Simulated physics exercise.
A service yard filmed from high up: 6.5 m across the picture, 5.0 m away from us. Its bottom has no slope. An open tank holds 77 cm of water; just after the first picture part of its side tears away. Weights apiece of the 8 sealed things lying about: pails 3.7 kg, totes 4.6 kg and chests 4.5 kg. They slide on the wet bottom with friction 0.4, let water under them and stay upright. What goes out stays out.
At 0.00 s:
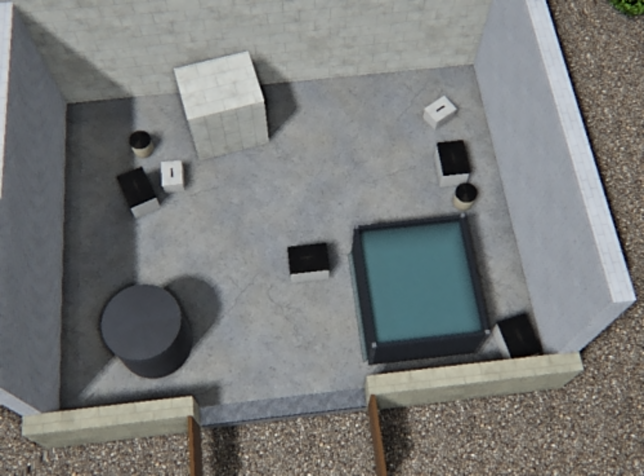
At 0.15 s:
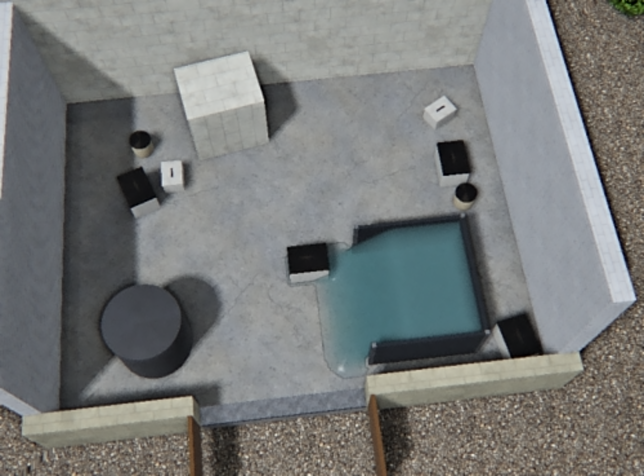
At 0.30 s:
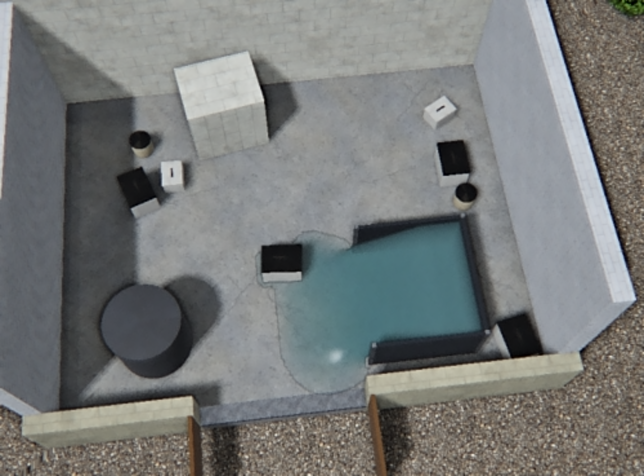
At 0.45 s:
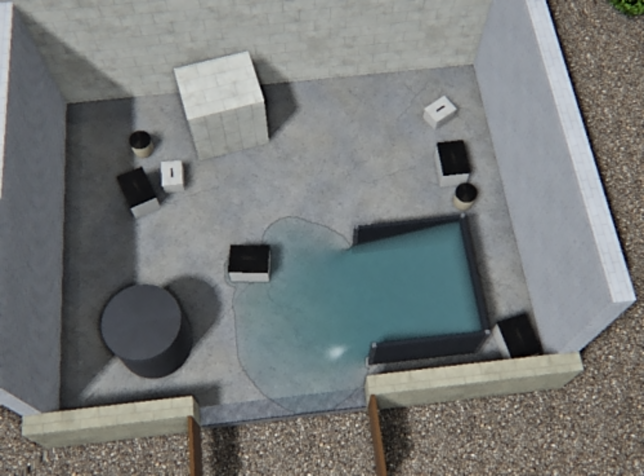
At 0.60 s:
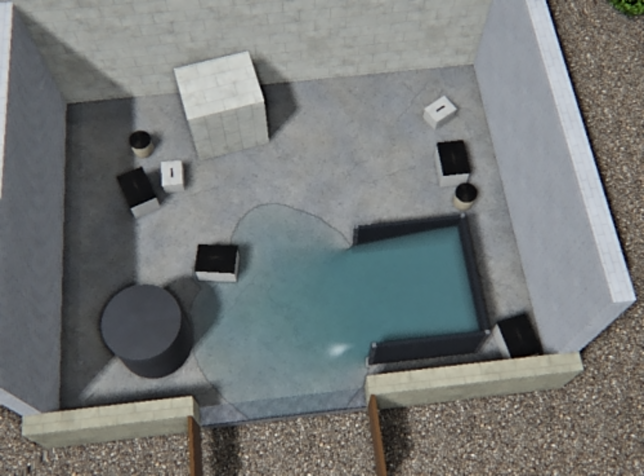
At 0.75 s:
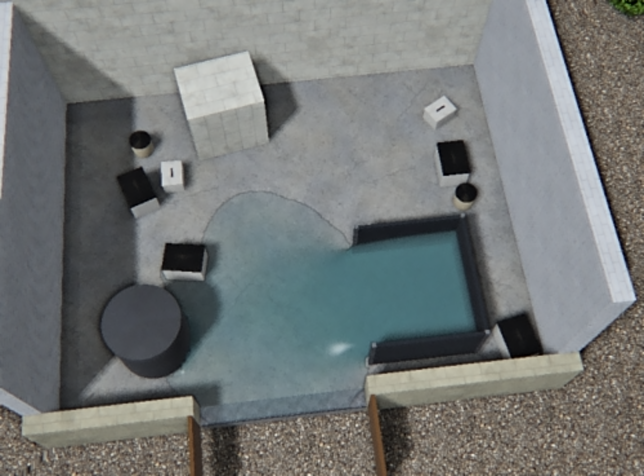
In this clip, seen from above, the left side of a square tank in a walled yard opens and water spreads leftward across the grey floor, pushing one black-topped box left toward a dark cylinder while the other objects stay put.
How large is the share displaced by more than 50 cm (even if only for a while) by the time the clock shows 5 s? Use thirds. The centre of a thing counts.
Share: From one to two thirds.
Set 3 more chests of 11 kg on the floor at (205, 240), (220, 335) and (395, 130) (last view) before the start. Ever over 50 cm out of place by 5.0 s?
In that order: More, more, under.
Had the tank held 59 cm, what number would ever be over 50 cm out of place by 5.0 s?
Then 4.
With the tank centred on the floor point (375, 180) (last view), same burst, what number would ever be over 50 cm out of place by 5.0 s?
Then 3.
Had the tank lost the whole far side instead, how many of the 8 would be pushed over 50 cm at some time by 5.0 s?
In that case 6 of them.
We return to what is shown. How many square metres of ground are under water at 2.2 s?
About 19 m2.
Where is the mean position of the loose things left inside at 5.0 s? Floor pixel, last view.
At about (310, 168).
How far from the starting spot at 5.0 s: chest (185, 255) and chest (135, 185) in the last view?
In that order: 400 cm, 150 cm.
After 1.1 s 1 of 8 are over 50 cm from their spots; 0 afloat.
After 2.2 s 3 of 8 are over 50 cm from their spots; 2 afloat.
After 3.5 s 4 of 8 are over 50 cm from their spots; 4 afloat.
After 5.0 s 3 of 8 are over 50 cm from their spots, and 4 have been at some point; 4 afloat.
